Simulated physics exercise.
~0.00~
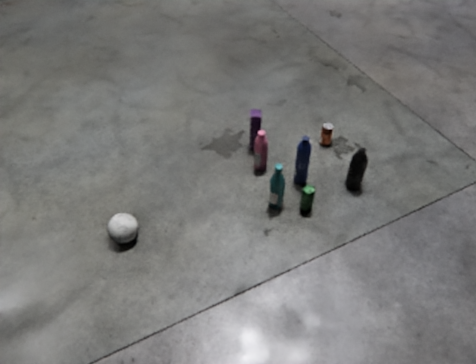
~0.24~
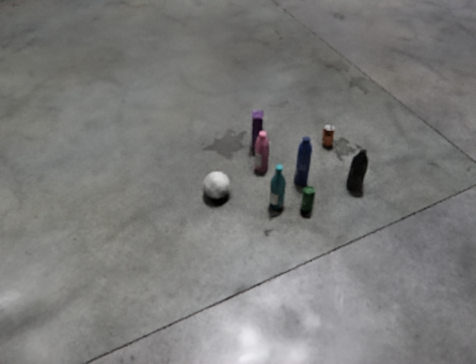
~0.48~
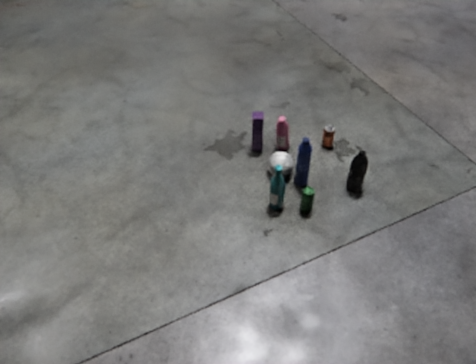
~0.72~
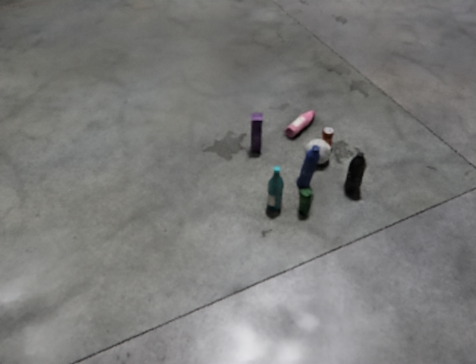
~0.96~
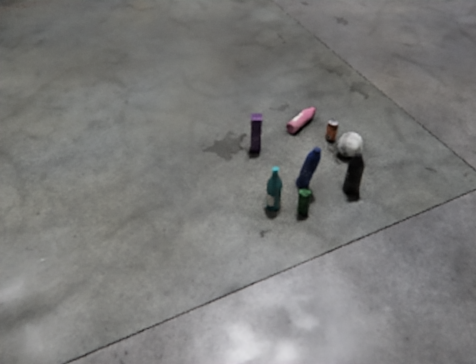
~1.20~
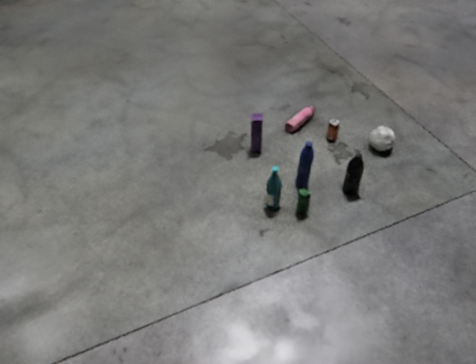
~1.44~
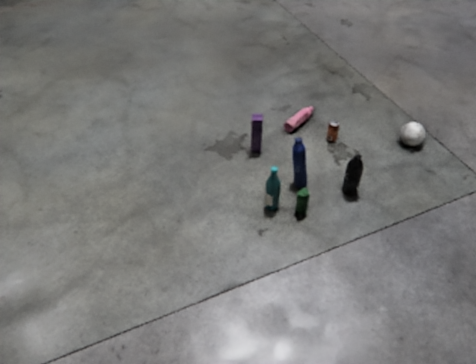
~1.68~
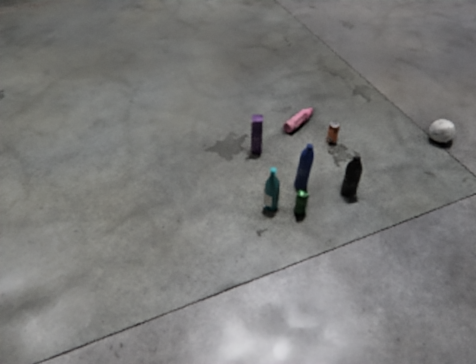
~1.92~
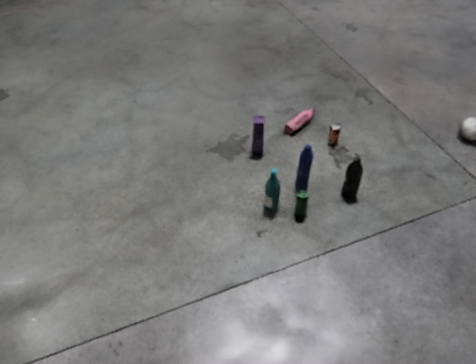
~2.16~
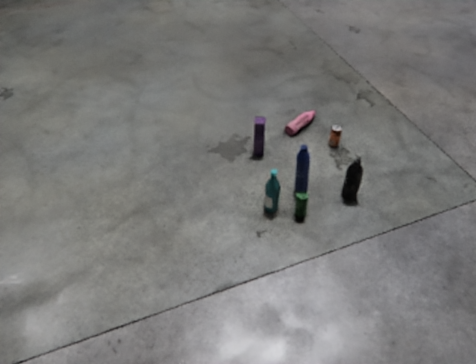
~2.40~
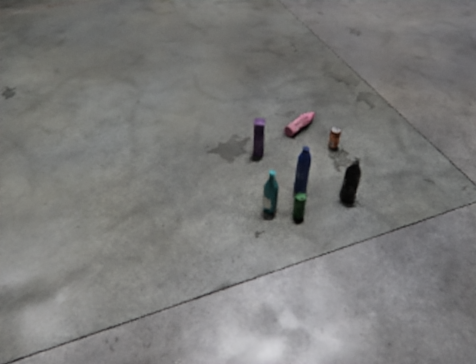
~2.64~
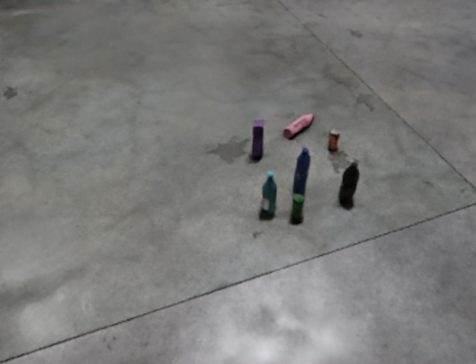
A white ball rolls right through standing bottles, topples the pink one, and leaves view.
